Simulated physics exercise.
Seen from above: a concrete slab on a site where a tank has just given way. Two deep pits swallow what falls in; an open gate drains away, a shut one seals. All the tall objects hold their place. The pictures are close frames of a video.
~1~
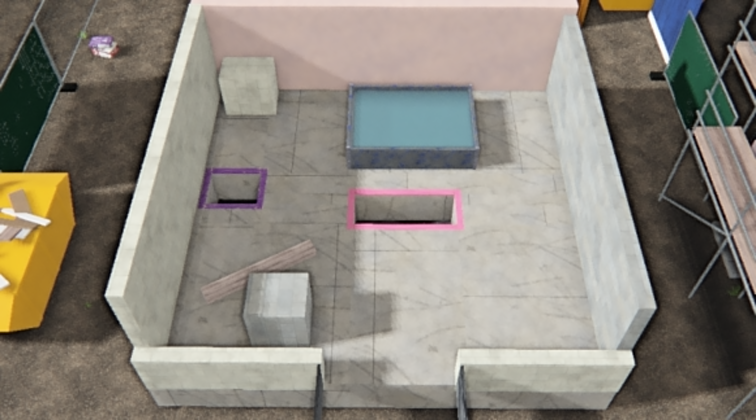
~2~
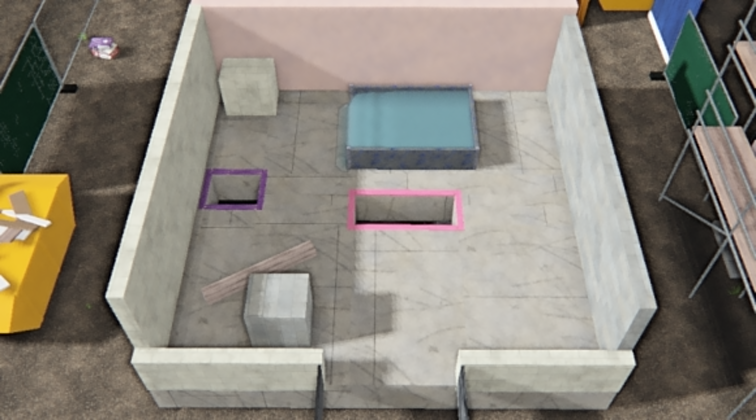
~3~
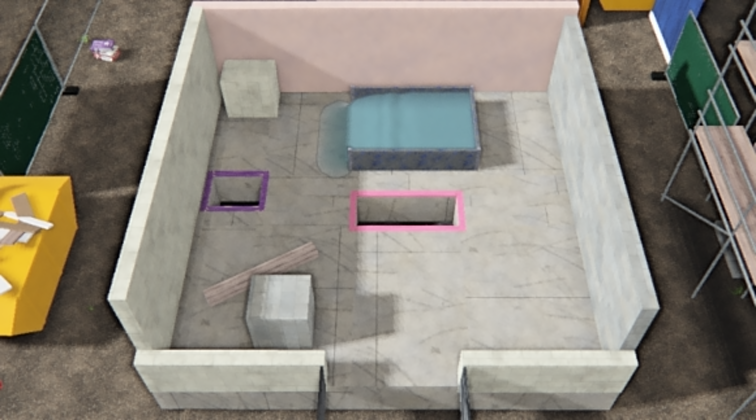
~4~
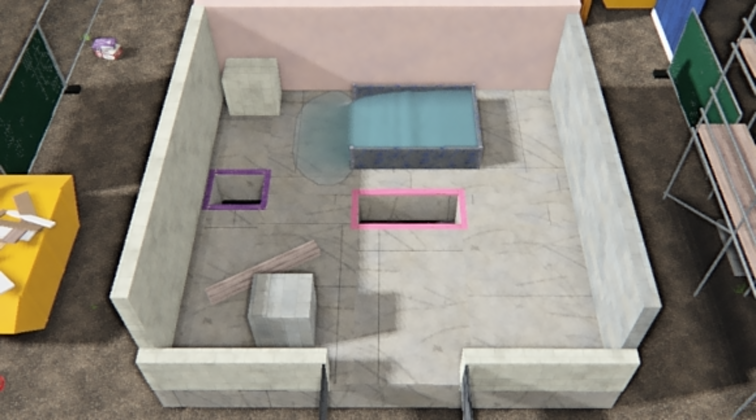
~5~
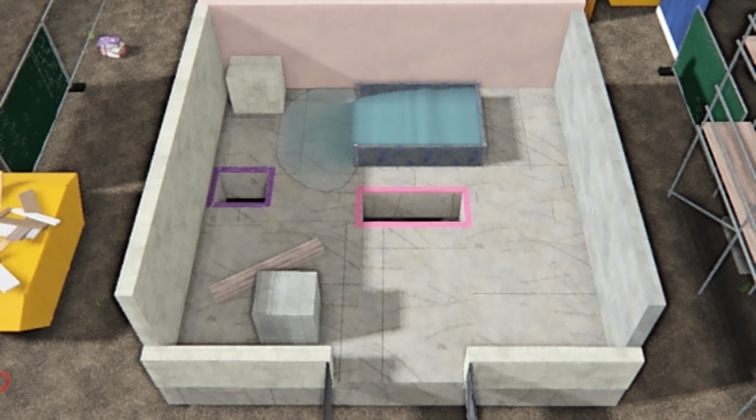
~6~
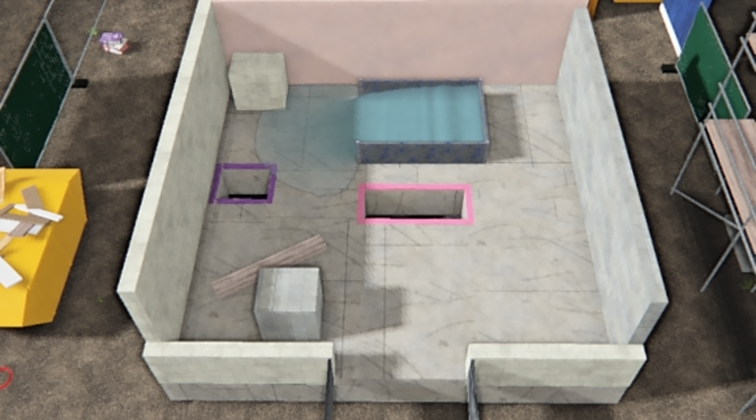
In this clip, a blue-filled tank stands on a walled concrete slab with purple- and pink-edged pits; water then emerges from its left side and spreads leftward in a thin, widening sheet while the blocks and planks stay still.
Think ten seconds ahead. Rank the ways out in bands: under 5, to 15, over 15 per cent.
The gate takes not even 5 %; the purple pit takes above 15 %; the pink pit takes not even 5 %.
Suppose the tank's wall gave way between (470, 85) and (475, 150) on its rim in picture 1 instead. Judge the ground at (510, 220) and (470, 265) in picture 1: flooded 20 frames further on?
In that order: Covered, under water.
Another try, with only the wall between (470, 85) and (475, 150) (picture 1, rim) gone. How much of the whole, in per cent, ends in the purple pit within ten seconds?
Per cent: Purple 4.
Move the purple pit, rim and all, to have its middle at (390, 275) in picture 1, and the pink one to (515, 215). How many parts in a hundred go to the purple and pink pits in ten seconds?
Roughly, in per cent: Purple 6, pink 6.
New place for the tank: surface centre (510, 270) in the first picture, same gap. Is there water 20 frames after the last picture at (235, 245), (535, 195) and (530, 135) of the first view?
In turn: Under water, clear, clear.
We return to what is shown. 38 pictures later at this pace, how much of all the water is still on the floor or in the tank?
I make it 60 per cent.
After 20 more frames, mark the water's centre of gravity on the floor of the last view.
At about (323, 131).
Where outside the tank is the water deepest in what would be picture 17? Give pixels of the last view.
Around (232, 85).
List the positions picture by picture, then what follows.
The first picture shows the tank at (412, 119) is whole and still.
In the second picture, the front is at (343, 168), out from the gap at (352, 131).
In the third picture, water pours out at (353, 133) and has run to (333, 174).
In the fourth picture, the front is at (310, 175), out from the gap at (355, 132).
In the fifth picture, the front is at (283, 161), out from the gap at (359, 129).
In the sixth picture, the front is at (260, 149), out from the gap at (362, 126).
A moment on, water covers 20 % of the floor; the gate 0 %, the purple pit 1 %, the pink pit 0 %.
Next, water covers 20 % of the floor; the gate 0 %, the purple pit 7 %, the pink pit 0 %.
Then, water covers 30 % of the floor; the gate 0 %, the purple pit 20 %, the pink pit 0 %.
Later, water covers 40 % of the floor; the gate 0 %, the purple pit 41 %, the pink pit 0 %.
In the end, water covers 60 % of the floor; the gate 0 %, the purple pit 49 %, the pink pit 0 %.
